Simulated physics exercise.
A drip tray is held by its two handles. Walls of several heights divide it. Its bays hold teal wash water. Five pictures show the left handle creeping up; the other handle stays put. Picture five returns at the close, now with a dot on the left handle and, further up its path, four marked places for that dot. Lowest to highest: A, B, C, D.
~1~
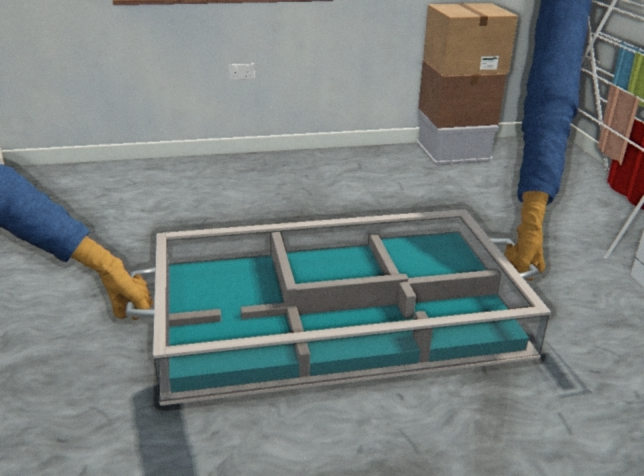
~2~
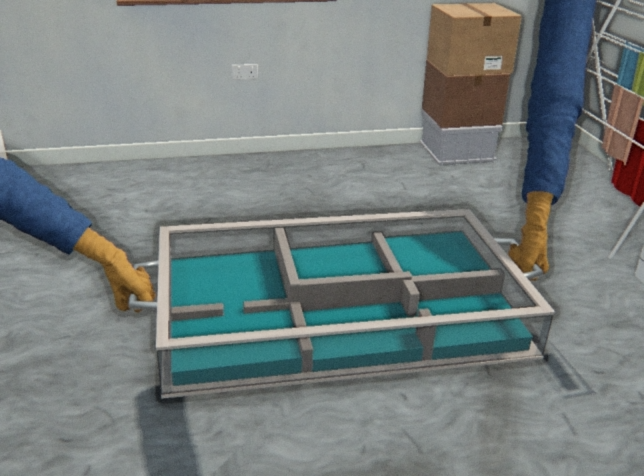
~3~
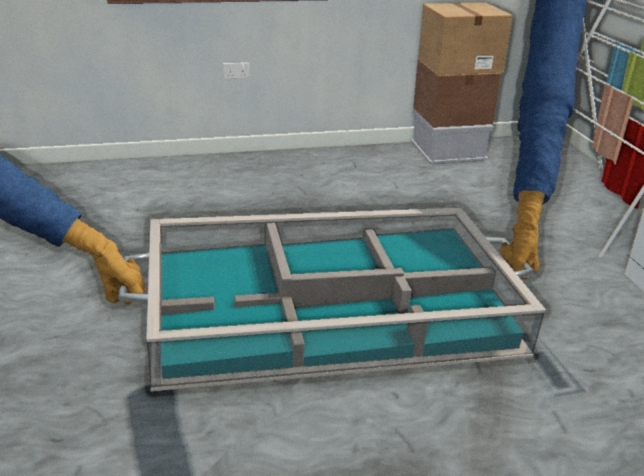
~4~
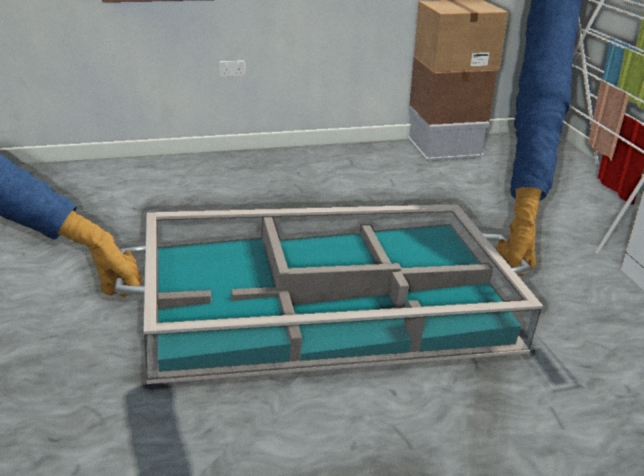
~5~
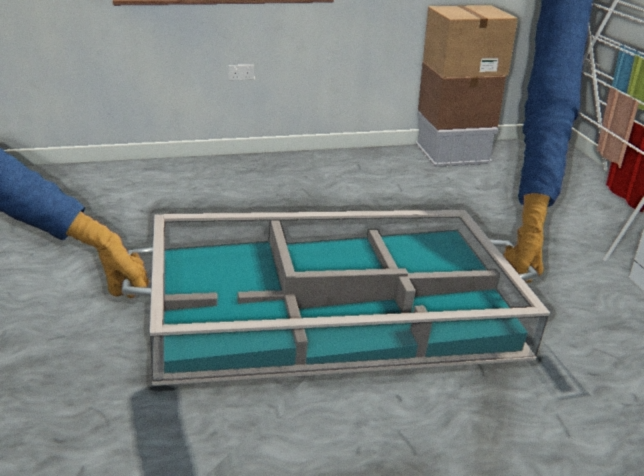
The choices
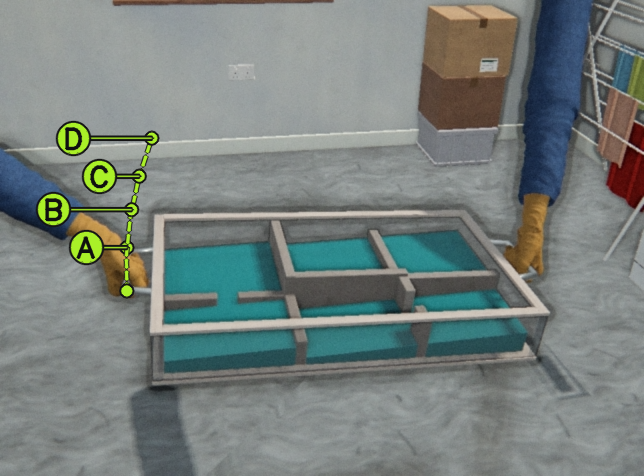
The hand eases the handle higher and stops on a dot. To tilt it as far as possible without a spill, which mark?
Choose B.
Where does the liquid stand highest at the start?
The back right bay.
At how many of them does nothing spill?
Two.
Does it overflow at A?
No.
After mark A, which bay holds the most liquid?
It is the back right one.
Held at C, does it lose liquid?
Yes, it does.
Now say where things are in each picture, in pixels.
The tray is level; deepest in the back right bay, at (432, 260), shallowest in the front right; left handle at (132, 293), in the first picture.
Tipped about 1° down to the right; no wall is crossed; left handle at (135, 286), in the second picture.
Tipped about 2° down to the right; no wall is crossed; left handle at (125, 278), in the third picture.
Tipped about 4° down to the right; no wall is crossed; left handle at (121, 270), in the fourth picture.
Tipped about 4° down to the right; deepest in the back right bay, at (430, 258), shallowest in the front middle; left handle at (128, 271), in the fifth picture.
In lime, A at (126, 247); B at (131, 209); C at (139, 176); D at (151, 138).
For mark A, nothing spills; the back right bay holds the most.
For mark B, nothing spills; the back right bay holds the most.
For mark C, about 9 % goes over the rim.
For mark D, about 26 % goes over the rim.
